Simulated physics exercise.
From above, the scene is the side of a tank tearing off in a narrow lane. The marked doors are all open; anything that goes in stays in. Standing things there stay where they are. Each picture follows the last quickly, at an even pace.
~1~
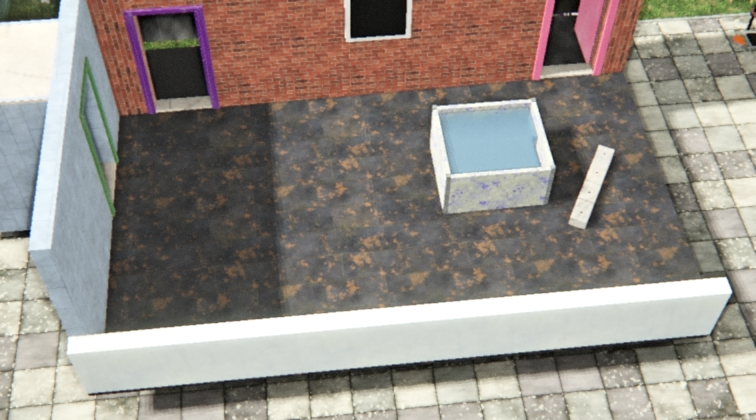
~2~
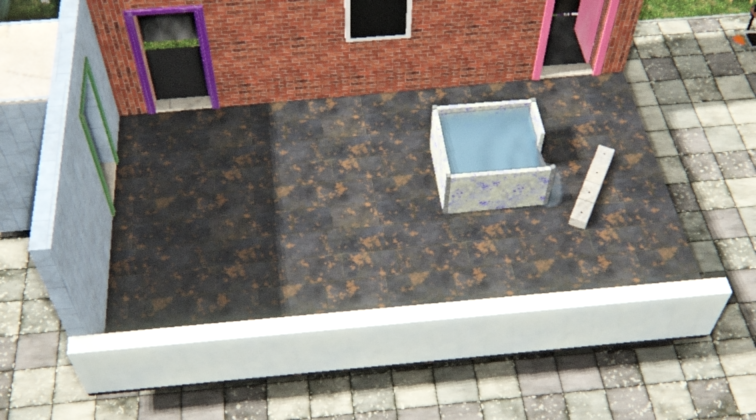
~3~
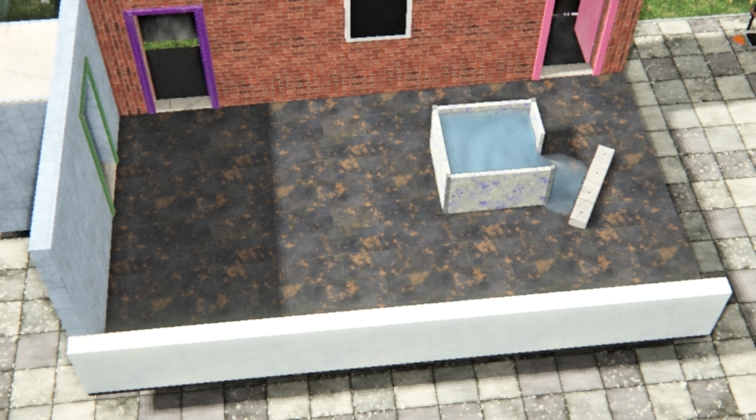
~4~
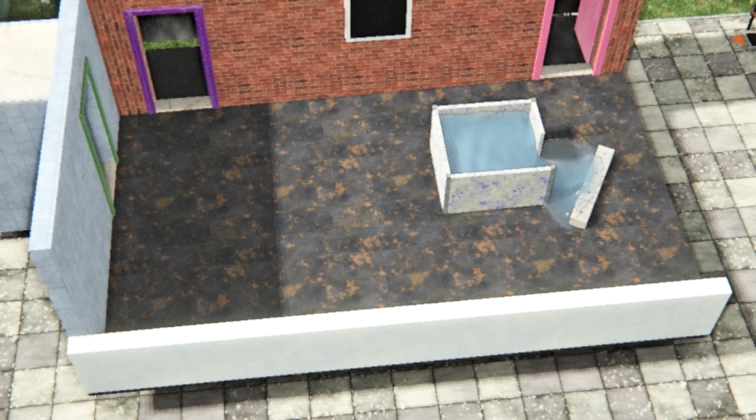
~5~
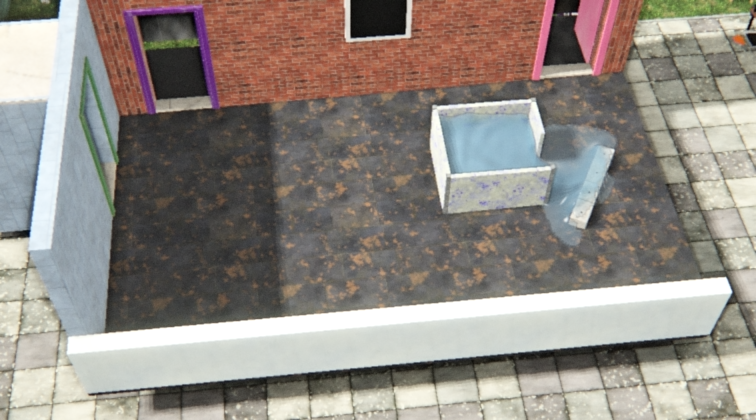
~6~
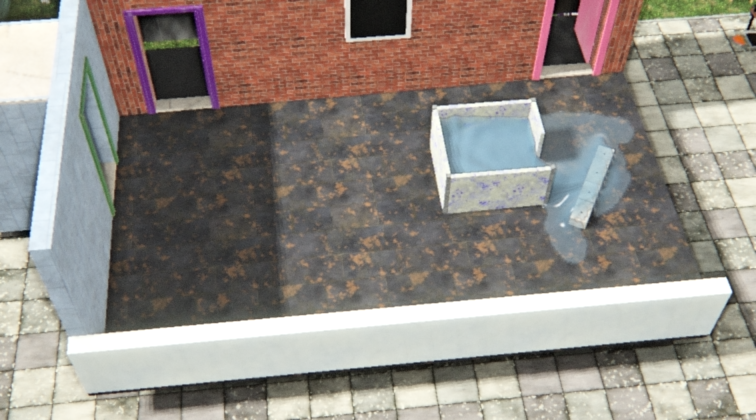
Water pours from the open right side of a tank and spreads around a slanted block.
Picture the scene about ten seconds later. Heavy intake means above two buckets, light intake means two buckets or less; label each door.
Labels: Green door: Light, purple door: Light, pink door: Heavy.
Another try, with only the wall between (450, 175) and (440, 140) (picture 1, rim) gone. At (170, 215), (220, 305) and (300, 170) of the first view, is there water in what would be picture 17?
Submerged, submerged, submerged.
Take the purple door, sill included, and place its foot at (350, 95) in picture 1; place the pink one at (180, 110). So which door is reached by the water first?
The purple-painted one, I'd say.
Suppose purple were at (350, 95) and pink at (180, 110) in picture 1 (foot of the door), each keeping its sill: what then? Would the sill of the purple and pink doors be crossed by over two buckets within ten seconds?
Here the purple one never reaches the limit; meanwhile the pink one never reaches the limit.
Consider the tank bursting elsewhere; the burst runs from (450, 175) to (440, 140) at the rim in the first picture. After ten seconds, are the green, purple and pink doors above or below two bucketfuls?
One by one: Green door ends up above; purple door ends up above; pink door ends up below.
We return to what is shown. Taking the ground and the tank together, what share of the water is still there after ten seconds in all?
Near 50 percent, give or take.
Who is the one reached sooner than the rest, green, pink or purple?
That's the pink one.
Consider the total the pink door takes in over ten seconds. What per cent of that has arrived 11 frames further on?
Roughly 20 per cent.
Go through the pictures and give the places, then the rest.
The water tank at (492, 141) is whole and still, in the first frame.
The front is at a hidden place, out from the gap at (540, 175), in the second frame.
Water pours out at (540, 176) and has run to (586, 172), in the third frame.
The front is at (596, 153), out from the gap at (540, 176), in the fourth frame.
The front is at (606, 137), out from the gap at (540, 176), in the fifth frame.
The front is at (620, 122), out from the gap at (540, 176), in the sixth frame.
A moment on, water covers 20 % of the floor; the green door not reached, the purple door not reached, the pink door wet at the sill, nothing in.
Next, water covers 25 % of the floor; the green door not reached, the purple door not reached, the pink door over two buckets in.
Then, water covers 30 % of the floor; the green door not reached, the purple door not reached, the pink door over two buckets in.
Later, water covers 40 % of the floor; the green door not reached, the purple door not reached, the pink door far over two buckets in.
In the end, water covers 45 % of the floor; the green door wet at the sill, nothing in, the purple door wet at the sill, nothing in, the pink door far over two buckets in.
